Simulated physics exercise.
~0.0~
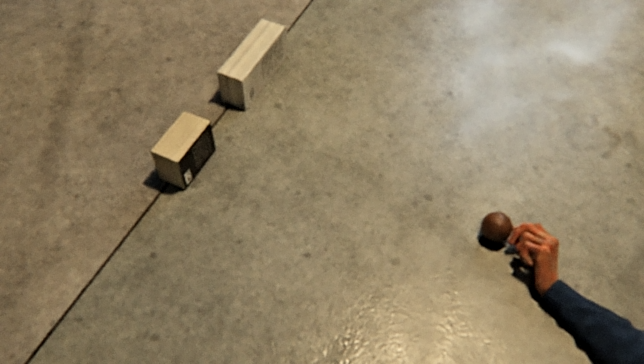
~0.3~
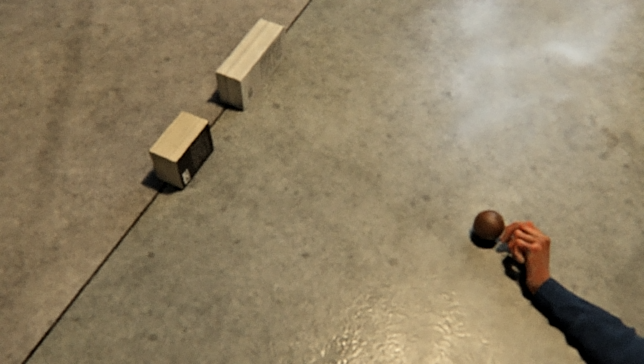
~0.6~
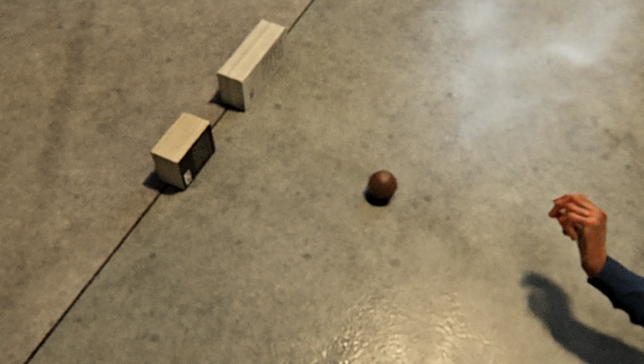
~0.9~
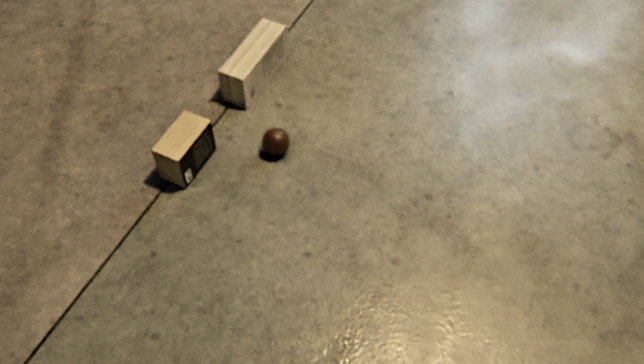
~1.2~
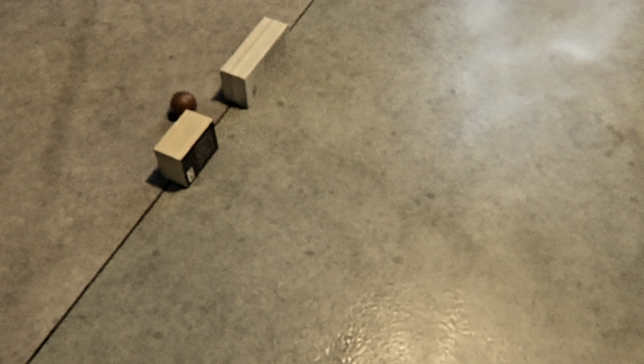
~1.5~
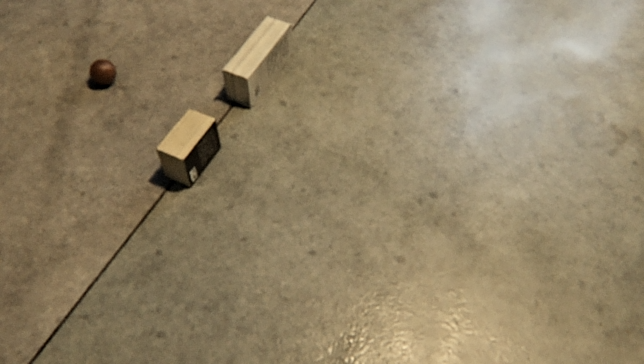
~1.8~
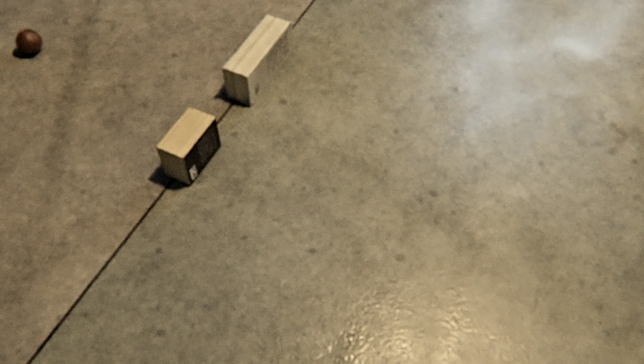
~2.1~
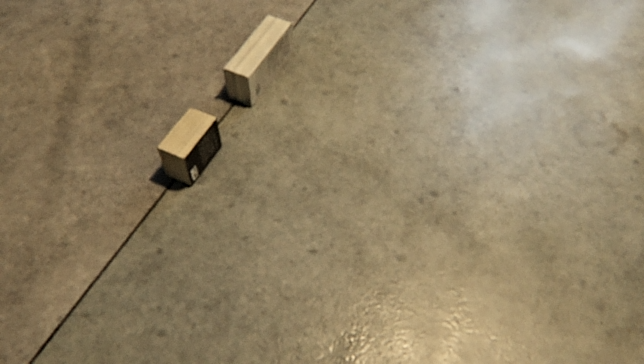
On a smooth grey concrete floor crossed by a thin dark line, two pale-topped blocks stand with a narrow opening between them. A hand in a dark sleeve, at the lower right, holds a brown ball and moves it slightly left. The hand lets go and draws back as the ball rolls left and a little upward toward the blocks. It nears the opening, then slips through and emerges on the far side, partly behind the nearer block. The ball keeps rolling toward the upper left and leaves view, while both blocks remain standing in place.
